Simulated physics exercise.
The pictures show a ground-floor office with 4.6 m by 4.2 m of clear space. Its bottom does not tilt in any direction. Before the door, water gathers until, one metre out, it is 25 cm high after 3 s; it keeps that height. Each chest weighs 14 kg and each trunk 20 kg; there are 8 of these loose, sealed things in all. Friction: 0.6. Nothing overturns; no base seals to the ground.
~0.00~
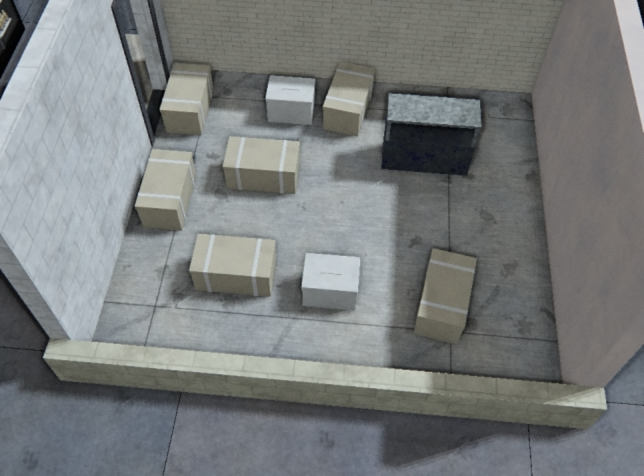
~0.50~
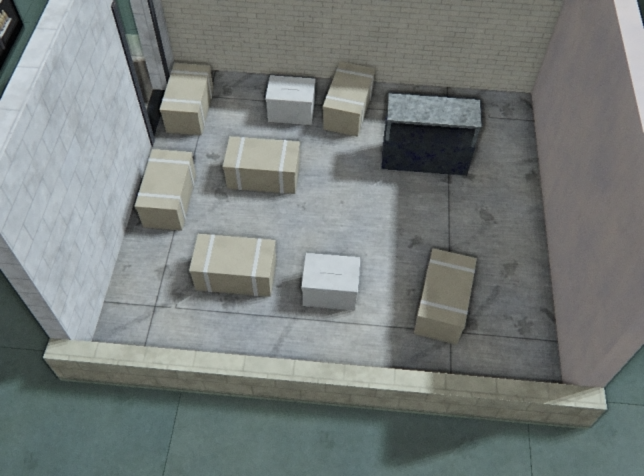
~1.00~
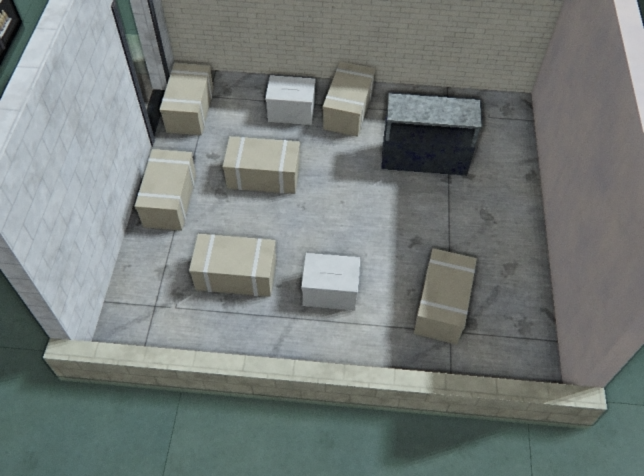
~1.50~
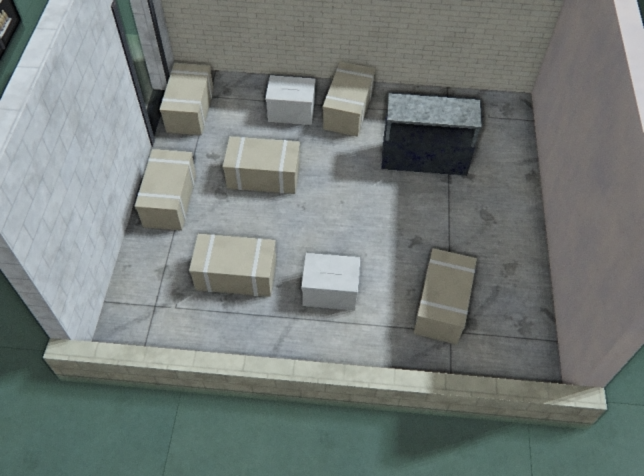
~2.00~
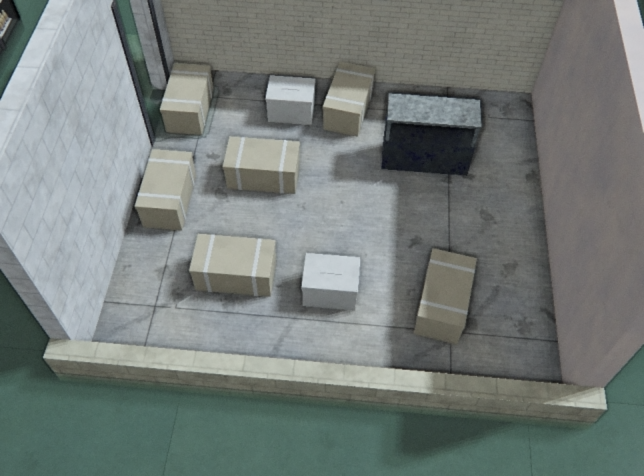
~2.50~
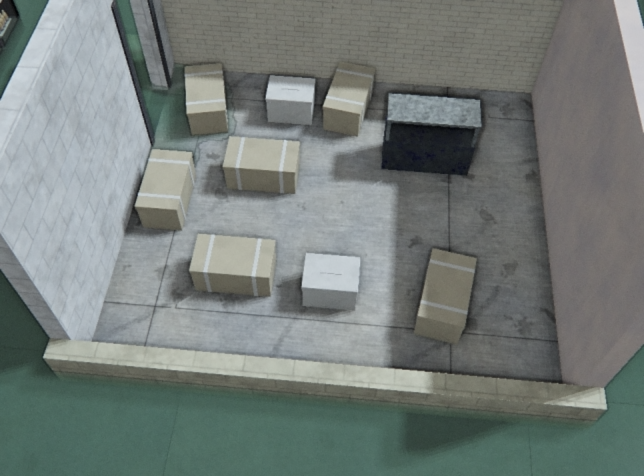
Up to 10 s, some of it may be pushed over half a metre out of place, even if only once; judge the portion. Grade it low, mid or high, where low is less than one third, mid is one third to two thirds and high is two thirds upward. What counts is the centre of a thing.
Grade: Mid.
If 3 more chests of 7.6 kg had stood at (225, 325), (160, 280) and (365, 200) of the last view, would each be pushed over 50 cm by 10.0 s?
First one stays inside the line, second one stays inside the line, third one crosses the line.
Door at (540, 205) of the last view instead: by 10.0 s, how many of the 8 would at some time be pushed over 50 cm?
Then 3 of them would.
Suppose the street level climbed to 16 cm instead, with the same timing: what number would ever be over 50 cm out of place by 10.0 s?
Count: 4.
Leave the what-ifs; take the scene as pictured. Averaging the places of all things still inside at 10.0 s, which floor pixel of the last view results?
I'd put it close to (374, 255) in the last view.
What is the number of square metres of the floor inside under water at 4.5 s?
At that time the wet patch spans about 7.5 m2.
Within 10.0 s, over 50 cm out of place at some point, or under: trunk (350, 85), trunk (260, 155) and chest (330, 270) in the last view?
Order as asked - a bigger shift, a bigger shift, a smaller shift.
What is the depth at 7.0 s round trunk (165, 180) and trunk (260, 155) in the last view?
I'd estimate 2 cm for the first and 4 cm for the second.
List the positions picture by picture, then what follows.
In the first frame, a trunk at (186, 87), on the bottom; a chest at (291, 89), on the bottom; water covers 0.0 m2; 0 of 8 have shifted.
In the second frame, a trunk at (186, 87), on the bottom; a chest at (291, 89) rests on the ground; water covers 0.0 m2; 0 of 8 have shifted.
In the third frame, a trunk at (186, 87), on the bottom; a chest at (291, 89), on the bottom; 0.0 m2 under water; 0 of 8 have shifted.
In the fourth frame, a trunk at (186, 87), on the bottom; a chest at (291, 89), on the bottom; 0.0 m2 under water; 0 of 8 have shifted.
In the fifth frame, a trunk at (186, 87) rests on the ground; a chest at (291, 89) rests on the ground; 0.1 m2 under water; 0 of 8 have shifted.
In the sixth frame, a trunk at (205, 88) rests on the ground, 23 cm from its start; a chest at (291, 89) rests on the ground; water covers 0.7 m2; 1 of 8 have shifted.
After 3.5 s 1 of 8 are over 50 cm from their spots; 0 afloat.
After 4.5 s 2 of 8 are over 50 cm from their spots; 1 afloat.
After 7.0 s 4 of 8 are over 50 cm from their spots; 2 afloat.
After 10.0 s 5 of 8 are over 50 cm from their spots, and 5 have been at some point; 4 afloat.
